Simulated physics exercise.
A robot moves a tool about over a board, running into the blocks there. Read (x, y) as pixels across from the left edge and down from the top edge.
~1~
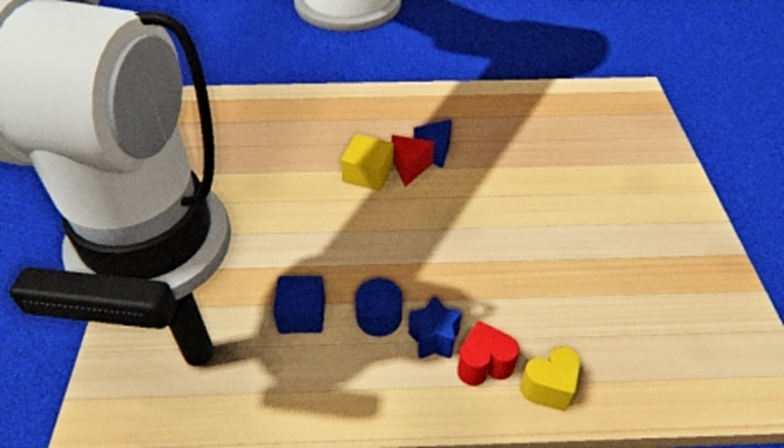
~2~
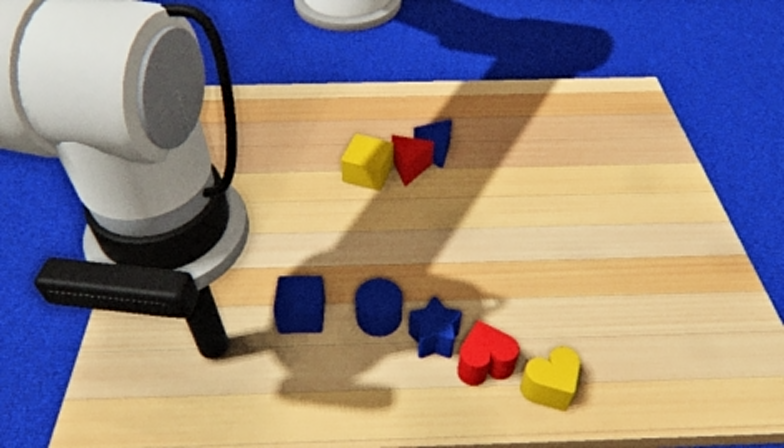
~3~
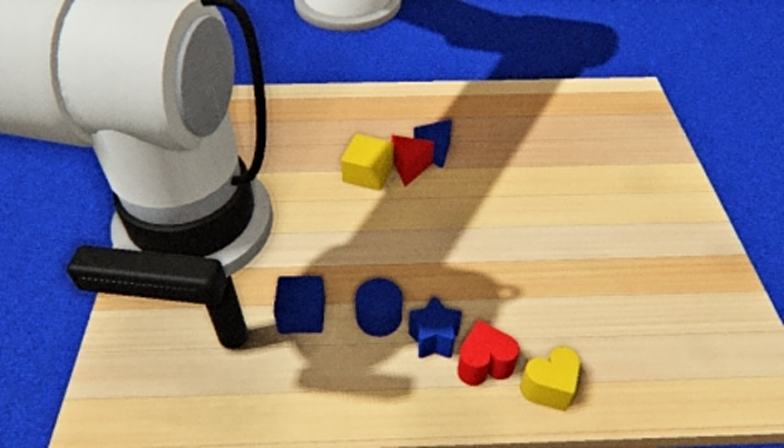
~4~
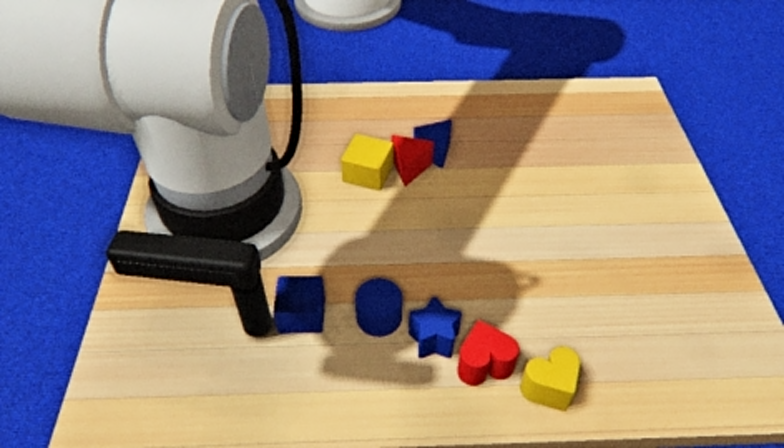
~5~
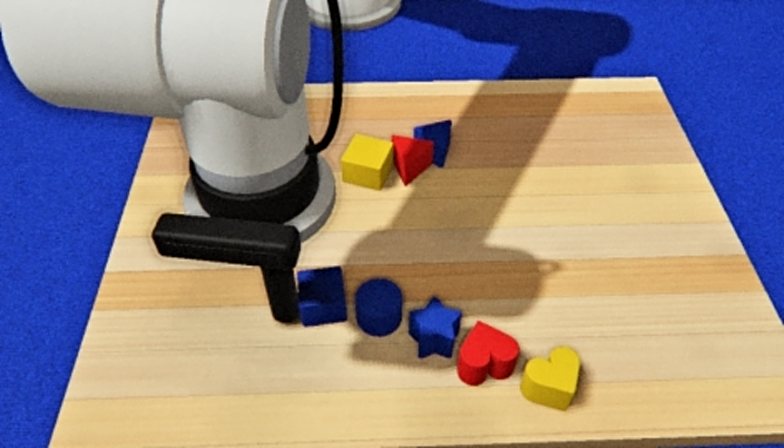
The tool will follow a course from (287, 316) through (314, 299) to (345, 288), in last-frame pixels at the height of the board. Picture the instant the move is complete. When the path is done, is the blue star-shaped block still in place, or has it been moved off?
That block moves.
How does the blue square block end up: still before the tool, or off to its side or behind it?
Looking at the end of the path, the blue square block is still being driven ahead.
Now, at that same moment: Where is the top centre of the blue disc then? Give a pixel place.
In the picture, that point is around (415, 302).
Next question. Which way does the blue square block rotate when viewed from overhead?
Top view: Clockwise.
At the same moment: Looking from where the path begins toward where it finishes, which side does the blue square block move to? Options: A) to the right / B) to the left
A: To the right.
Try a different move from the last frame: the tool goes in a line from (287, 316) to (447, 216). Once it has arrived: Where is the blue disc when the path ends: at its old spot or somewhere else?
The block in question is displaced by the end.
The first path, step by step. Halfway along, tool (315, 293); blue square block (352, 275), turned 25° clockwise; blue disc (392, 297).
At the end, tool (344, 283); blue square block (382, 268), turned 30° clockwise; blue disc (415, 302); blue star-shaped block (448, 328); red heart block (494, 347).
